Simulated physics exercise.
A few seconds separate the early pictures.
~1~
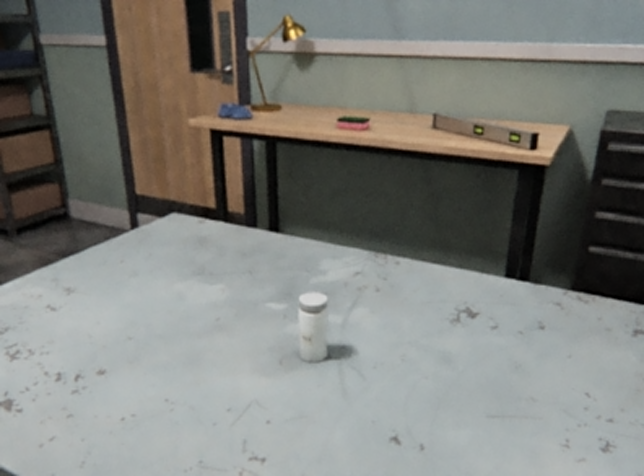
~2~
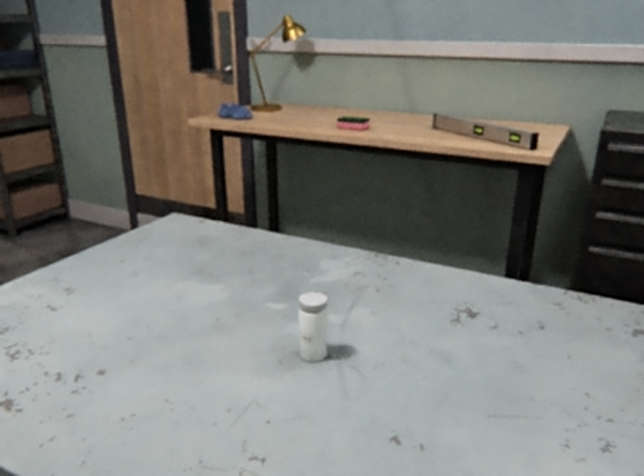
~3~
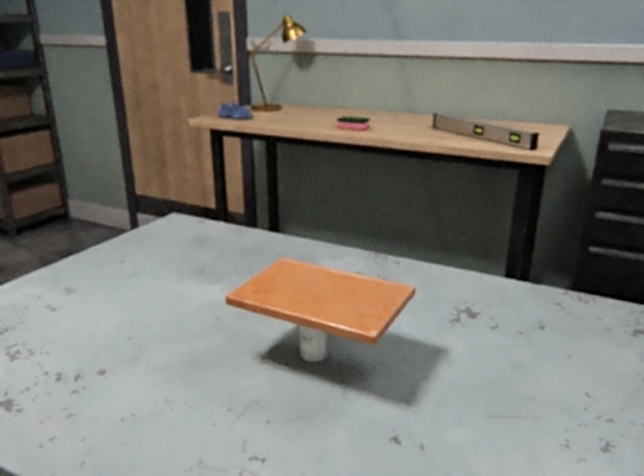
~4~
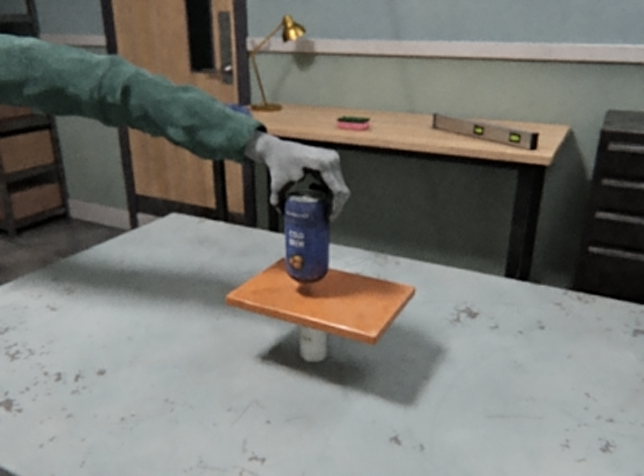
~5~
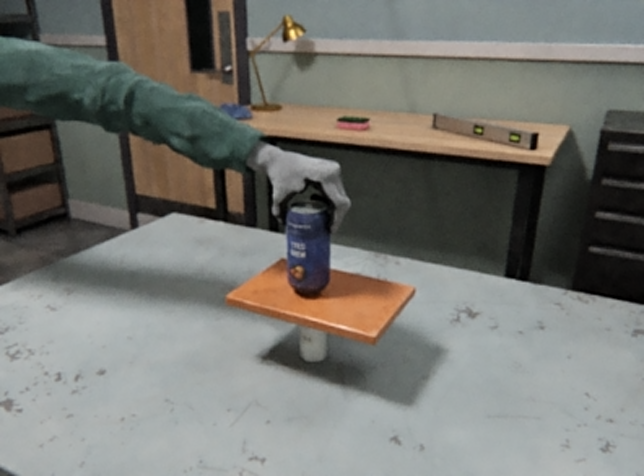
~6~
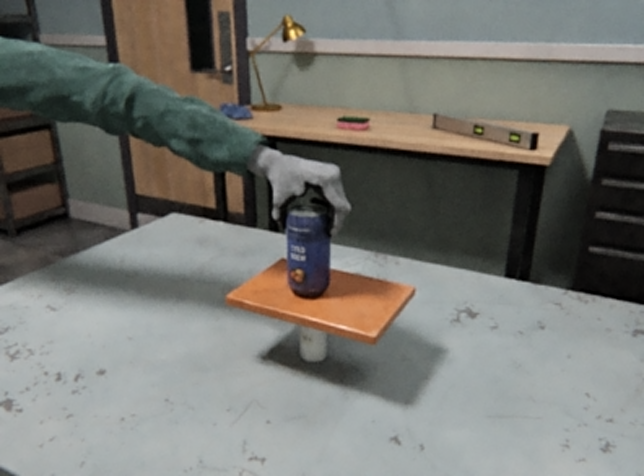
In a workshop-like room seen from slightly above, a worn pale grey table fills the foreground, before a wooden bench with a brass lamp. A small white cylinder stands alone near the table's centre, then a flat orange board appears on top of it. A green-sleeved arm with a grey-gloved hand lowers a dark blue can onto the board and keeps hold, while the camera stays still.
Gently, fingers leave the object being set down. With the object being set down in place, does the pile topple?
Remains intact.
Then, 0.70 s later than the last frame, all is still.
Then, 1.70 s later than the last frame, blue can resting near (309, 251).
When it is over, all 3 as before. End places, in pixels of the last picture, blue can near (309, 251). The stack holds.
